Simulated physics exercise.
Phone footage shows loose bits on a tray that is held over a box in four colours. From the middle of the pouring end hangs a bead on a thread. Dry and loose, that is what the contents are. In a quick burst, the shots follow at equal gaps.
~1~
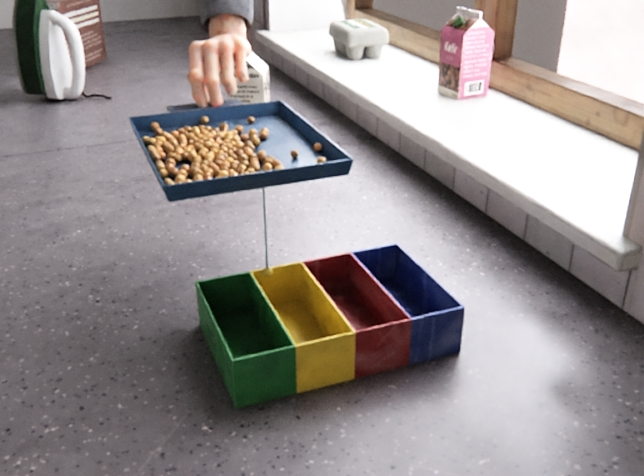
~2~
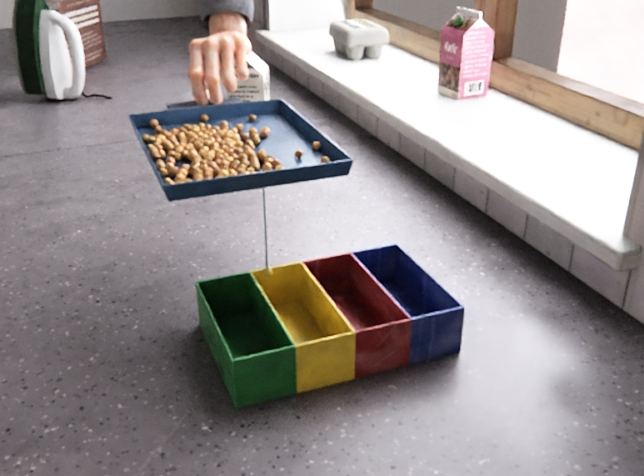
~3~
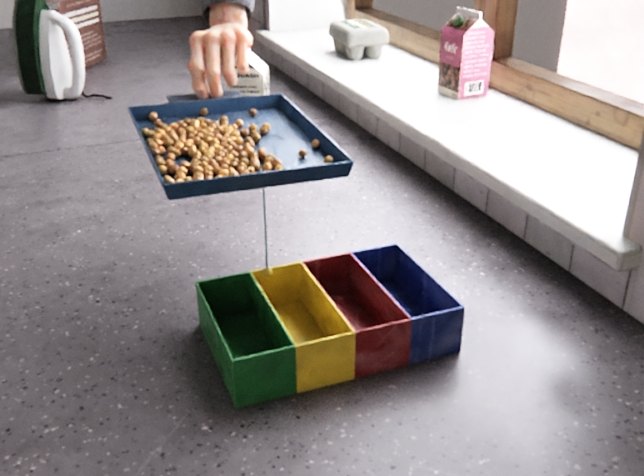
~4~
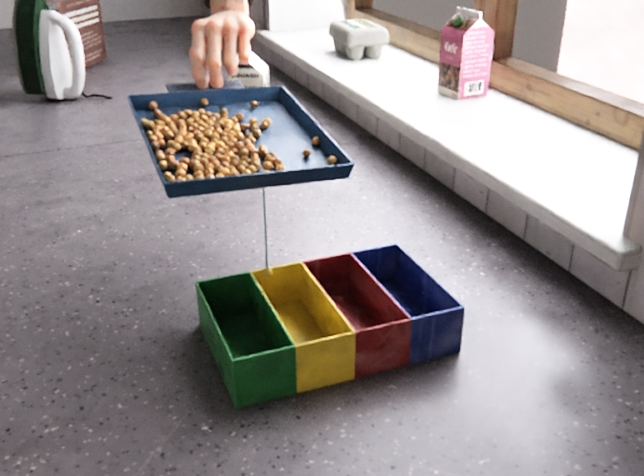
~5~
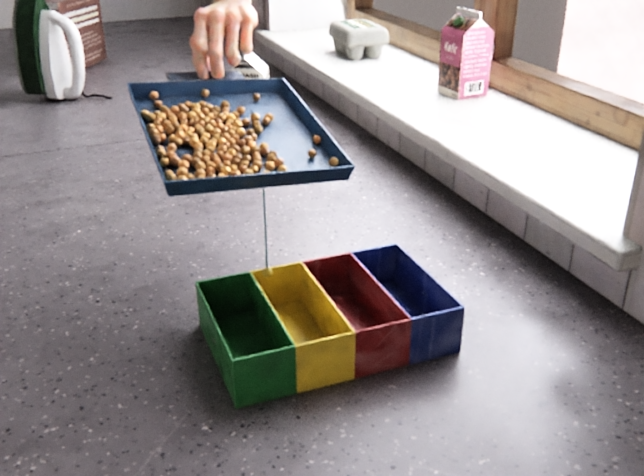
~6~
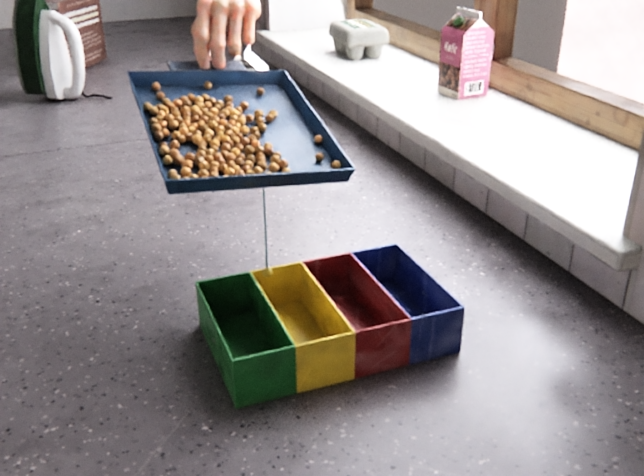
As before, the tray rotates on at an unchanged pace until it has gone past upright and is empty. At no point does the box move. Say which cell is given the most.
The red cell is given the most.
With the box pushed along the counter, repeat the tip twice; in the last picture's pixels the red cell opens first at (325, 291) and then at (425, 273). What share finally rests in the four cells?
Some 100 and then some 90 per cent.
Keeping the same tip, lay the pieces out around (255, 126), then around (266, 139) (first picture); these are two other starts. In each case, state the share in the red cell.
That would be 70 per cent, and then 80 per cent.
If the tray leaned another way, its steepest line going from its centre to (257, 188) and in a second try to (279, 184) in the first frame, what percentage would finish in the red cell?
Respectively 10 % and 40 %.
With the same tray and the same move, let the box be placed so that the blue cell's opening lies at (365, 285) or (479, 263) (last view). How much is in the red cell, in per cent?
That makes 30 per cent, followed by 0 per cent.
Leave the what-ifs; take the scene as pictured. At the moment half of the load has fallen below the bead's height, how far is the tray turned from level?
About 85° of tilt.
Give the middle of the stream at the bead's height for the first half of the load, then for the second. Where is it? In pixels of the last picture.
(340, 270) first, (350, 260) later.
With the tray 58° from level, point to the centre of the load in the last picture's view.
The middle of the pieces sits at roughly (288, 157).
Just after the last frame, tray tipped steeply; almost all on the tray; just a few in the red cell; just a few in the blue cell; just a few falling or outside the box.
A moment on, tray tipped right over; about a tenth on the tray; roughly half in the red cell; roughly a quarter in the yellow cell; about a tenth in the blue cell; about a tenth falling or outside the box.
Further on, tray tipped past a quarter turn; roughly two thirds in the red cell; roughly a quarter in the yellow cell; about a tenth in the blue cell; just a few falling or outside the box.
When it is over, tray tipped past a quarter turn; roughly two thirds in the red cell; roughly a quarter in the yellow cell; about a tenth in the blue cell; not one in the green cell; just a few outside the box.
